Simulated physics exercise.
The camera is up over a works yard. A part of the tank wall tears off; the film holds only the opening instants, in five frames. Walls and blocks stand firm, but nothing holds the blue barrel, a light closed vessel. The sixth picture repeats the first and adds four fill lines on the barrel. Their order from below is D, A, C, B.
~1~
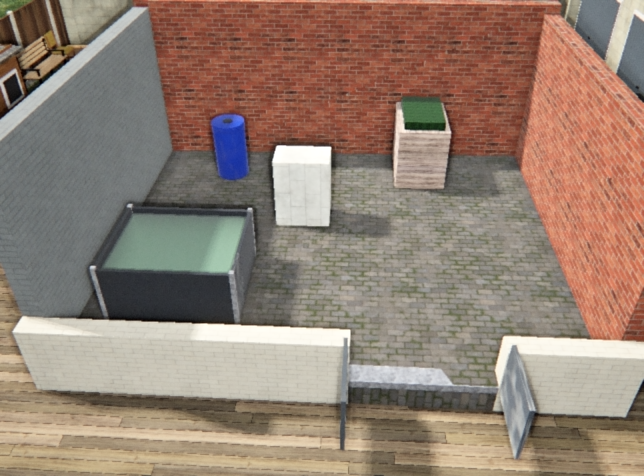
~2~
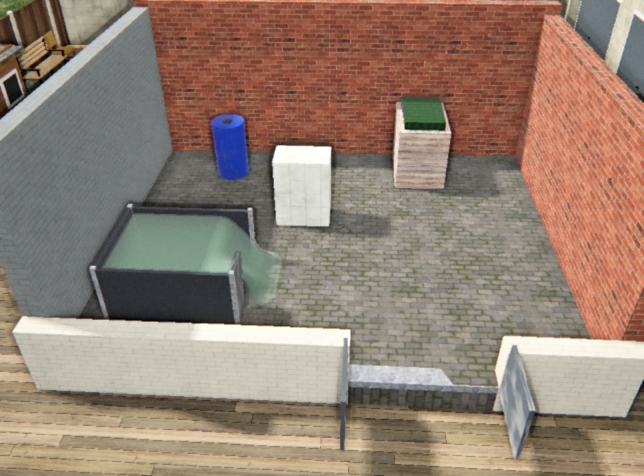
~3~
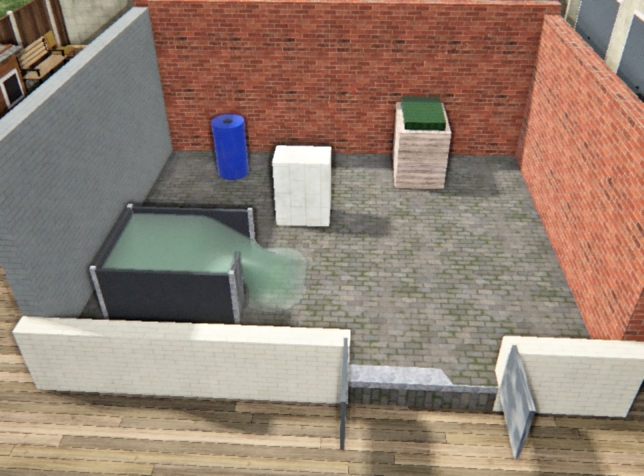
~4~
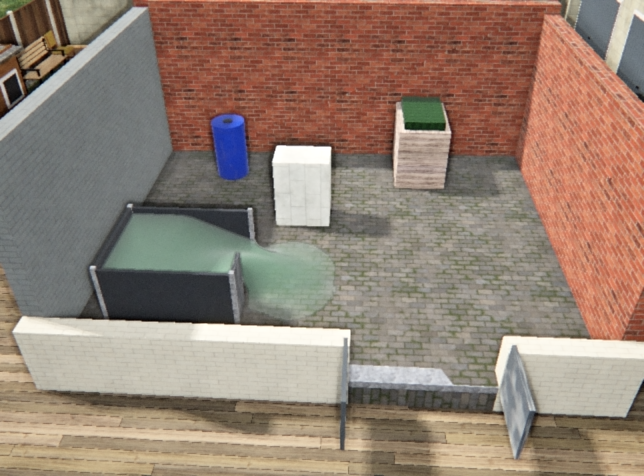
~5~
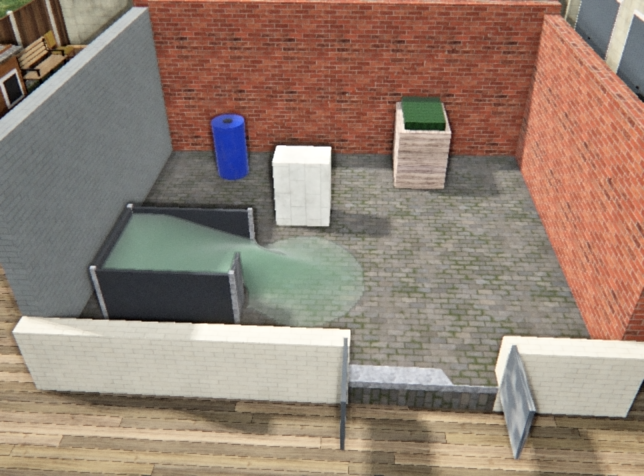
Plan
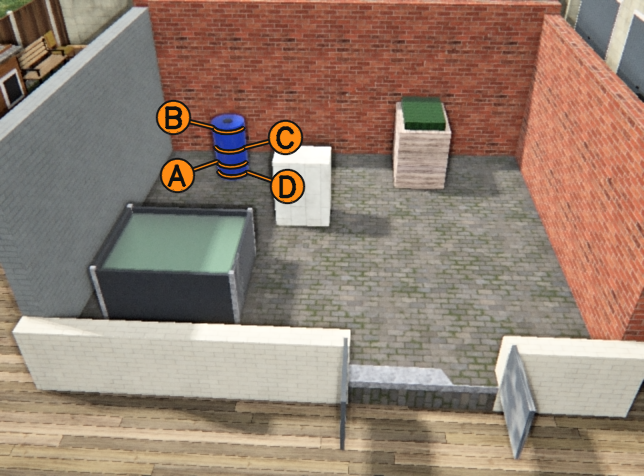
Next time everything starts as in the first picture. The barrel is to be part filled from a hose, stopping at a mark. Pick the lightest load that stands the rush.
D will do.
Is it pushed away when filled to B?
No, that is safe.
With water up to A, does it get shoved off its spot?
No, that is safe.
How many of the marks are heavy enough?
All of them.
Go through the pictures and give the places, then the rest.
Lid of the blue barrel at (228, 121); tank full, its middle at (178, 243); open gate at (426, 336).
Water covers 1 % of the ground and is seen nearest the barrel at (265, 250).
Water covers 3 % of the ground and is seen nearest the barrel at (281, 249).
Water covers 5 % of the ground and is seen nearest the barrel at (272, 249).
Lid of the blue barrel at (228, 121); water covers 8 % of the ground and is seen nearest the barrel at (291, 241).
On the marked copy, A at (229, 166); B at (226, 132); C at (228, 152); D at (231, 176); from the bottom up D, A, C, B.
With A, it does not move.
With B, it does not move.
With C, it does not move.
With D, it does not move.
